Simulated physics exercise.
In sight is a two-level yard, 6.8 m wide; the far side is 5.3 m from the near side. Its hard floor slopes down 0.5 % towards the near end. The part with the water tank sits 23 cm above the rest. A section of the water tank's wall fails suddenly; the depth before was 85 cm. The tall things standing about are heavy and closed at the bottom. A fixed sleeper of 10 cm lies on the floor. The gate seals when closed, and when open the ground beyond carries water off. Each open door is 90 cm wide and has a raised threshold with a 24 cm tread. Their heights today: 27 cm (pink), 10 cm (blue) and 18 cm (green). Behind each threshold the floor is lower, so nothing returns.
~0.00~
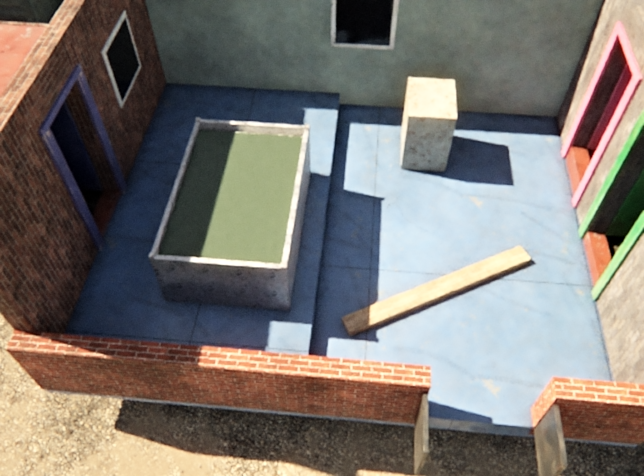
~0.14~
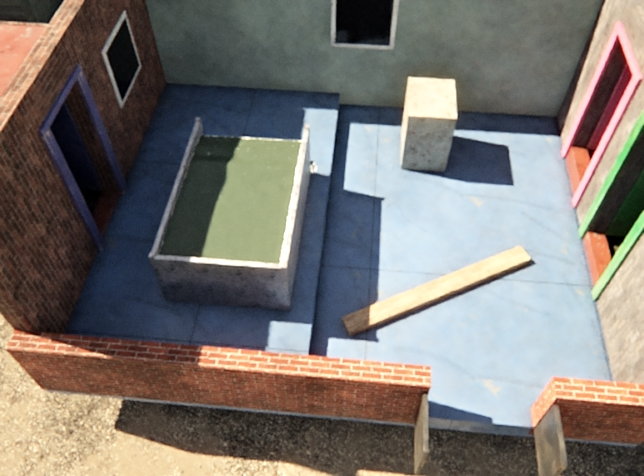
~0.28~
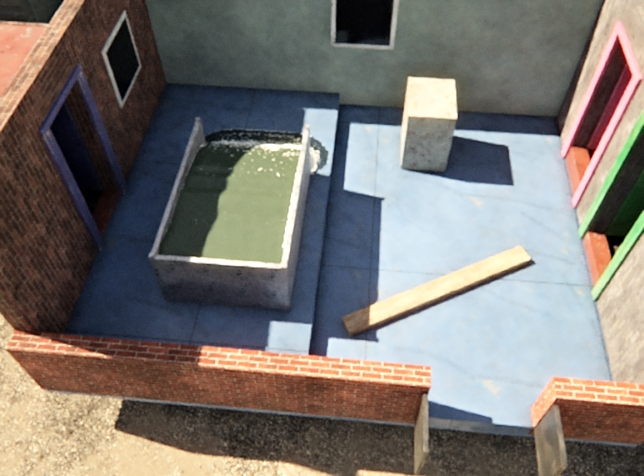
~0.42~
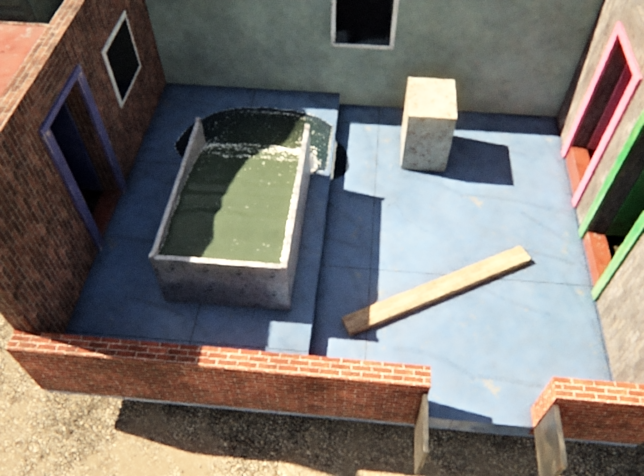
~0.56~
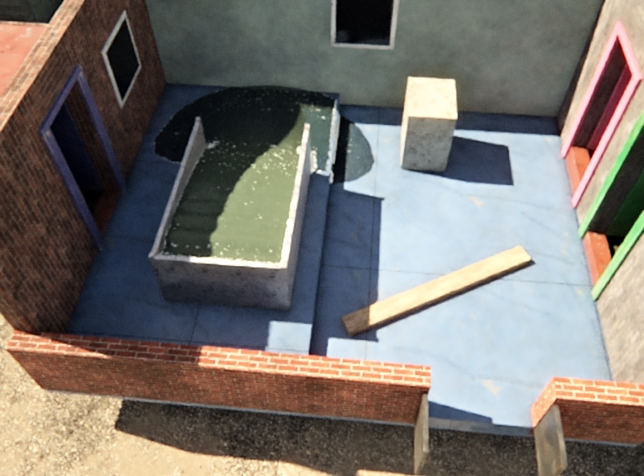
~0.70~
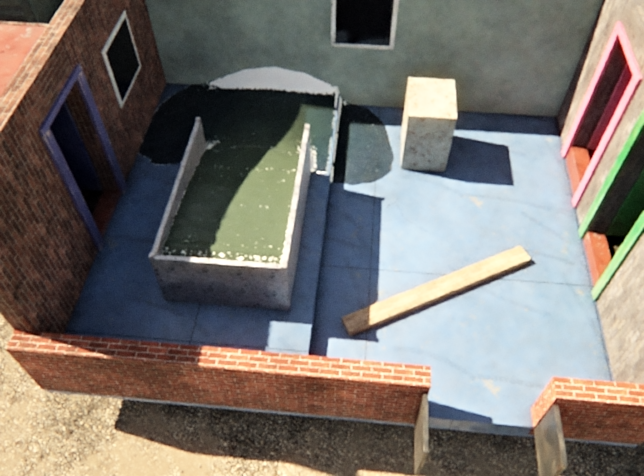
A walled yard with a blue floor on two slightly different levels is seen from high above by a still camera. A grey tank of dark green water stands on the left, with a blue-framed doorway beyond it, a pale block and a plank to the right, pink and green doorways at the far right, and low brick walls in front. The tank's far side opens and water pours out, spreading in a dark, widening pool across the floor towards the back wall and sideways past the step.
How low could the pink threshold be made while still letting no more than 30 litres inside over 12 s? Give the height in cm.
It would have to be roughly 12.5 cm high.
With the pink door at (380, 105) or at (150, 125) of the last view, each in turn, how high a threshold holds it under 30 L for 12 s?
About 19 and 23 cm.
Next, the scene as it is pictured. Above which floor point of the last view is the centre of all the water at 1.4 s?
Around (256, 171).
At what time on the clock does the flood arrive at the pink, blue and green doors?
Pink 2.2 s, blue 2.4 s, green 3.0 s.
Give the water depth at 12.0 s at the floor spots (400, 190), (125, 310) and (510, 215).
In that order: 8, 7 and 9 cm.
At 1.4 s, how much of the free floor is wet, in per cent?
Some 25 per cent of it.
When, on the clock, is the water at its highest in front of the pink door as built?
At about 3.2 s.
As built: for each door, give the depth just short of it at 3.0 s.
Depths in cm: Pink 19, blue 7, green 1.
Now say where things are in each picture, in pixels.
In the first frame, the water tank at (237, 190) is whole and still, 85 cm deep; the pink door at (593, 130) is dry.
In the second frame, the front is at a hidden place, 0.3 m from the gap on the far side; 0.4 m2 of floor is wet, 85 cm left at the back.
In the third frame, water pours out on the far side and has run 0.8 m, to a hidden place; about 14 cm deep outside, 85 cm at the back.
In the fourth frame, the gap is on the far side, the front 1.4 m out at (249, 111); the back of the water tank holds 85 cm.
In the fifth frame, the front is at (241, 87), 2.0 m from the gap on the far side; 5.1 m2 of floor is wet, 78 cm left at the back.
In the sixth frame, water pours out on the far side and has run 2.1 m, to (197, 85); about 8 cm deep outside, 71 cm at the back; the pink door at (593, 130), 4.9 m from the gap, is still 2.9 m from the nearest water.
After 1.4 s water covers 25 % of the floor, deepest (55 cm) near (176, 86); it has not reached the pink door.
After 3.0 s water covers 50 % of the floor, deepest (43 cm) near (550, 119); 19 cm at the pink door, 0 litres in over its 27 cm threshold.
After 12.0 s water covers 95 % of the floor, deepest (16 cm) near (539, 118); 10 cm at the pink door, 0 litres in over its 27 cm threshold.
At the pink door as built, the water arrived by 2.3 s and peaked near 20 cm at 3.2 s.
With a threshold of 11 cm, 41 litres would have come in within the 12 s; with 15.5 cm, 12 litres. So under 30 litres takes about 12.5 cm.
